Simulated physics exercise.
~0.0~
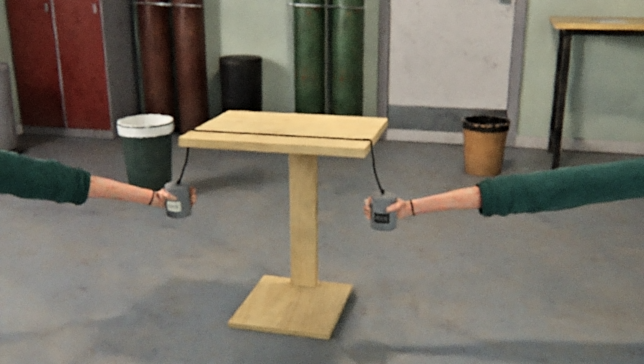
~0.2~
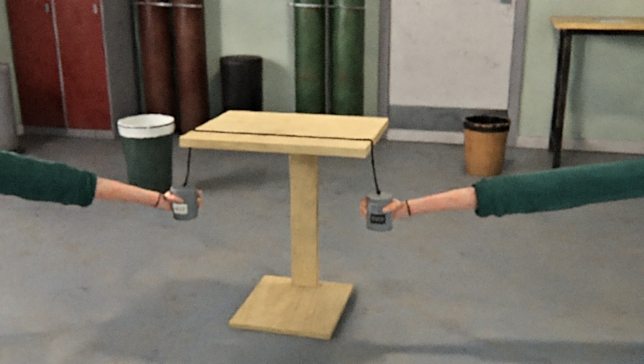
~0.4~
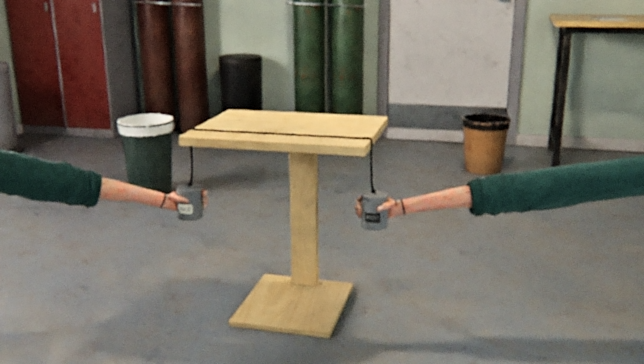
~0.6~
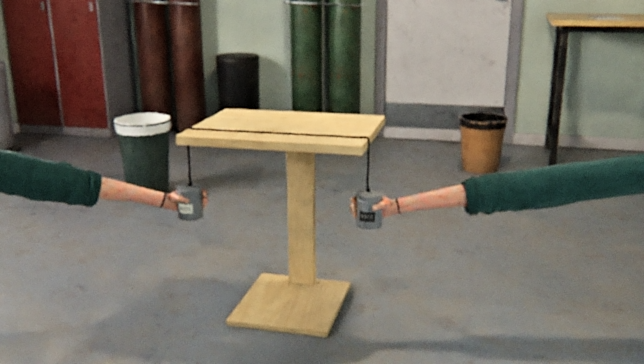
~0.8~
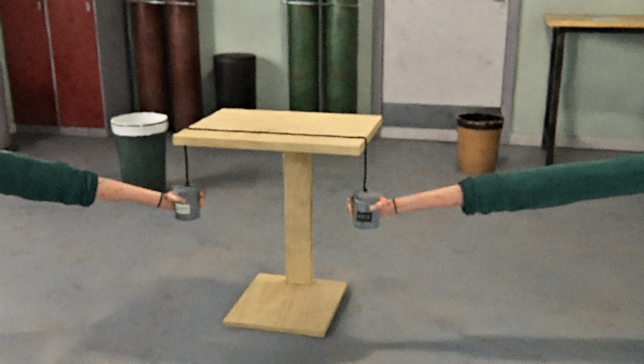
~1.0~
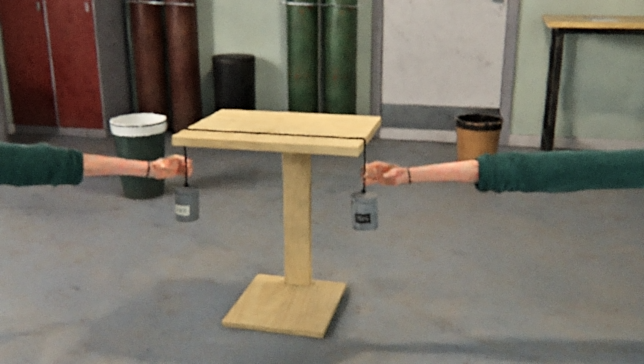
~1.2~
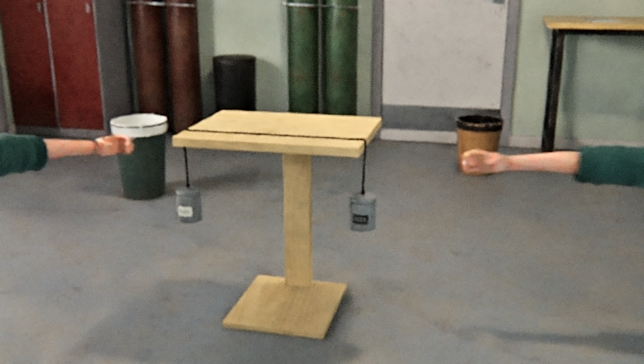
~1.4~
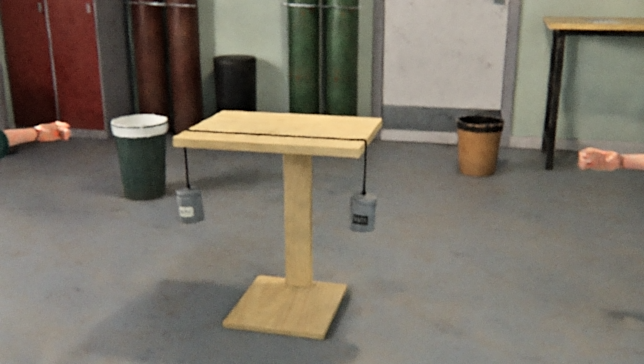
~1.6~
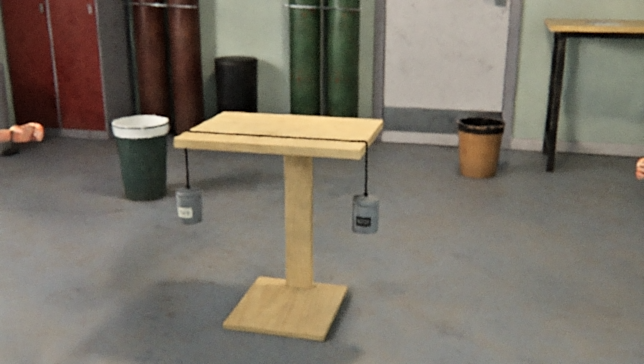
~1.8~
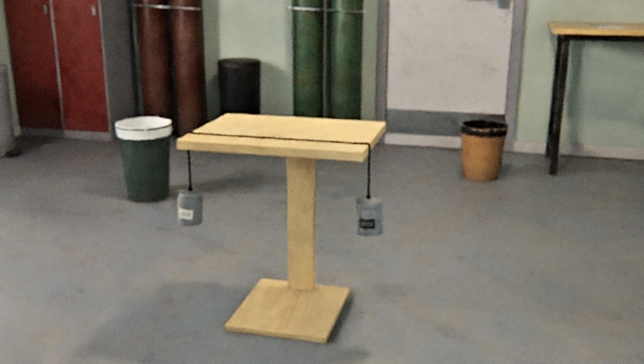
Across a wooden stand, two hands release small grey jars on a cord, which hang still.
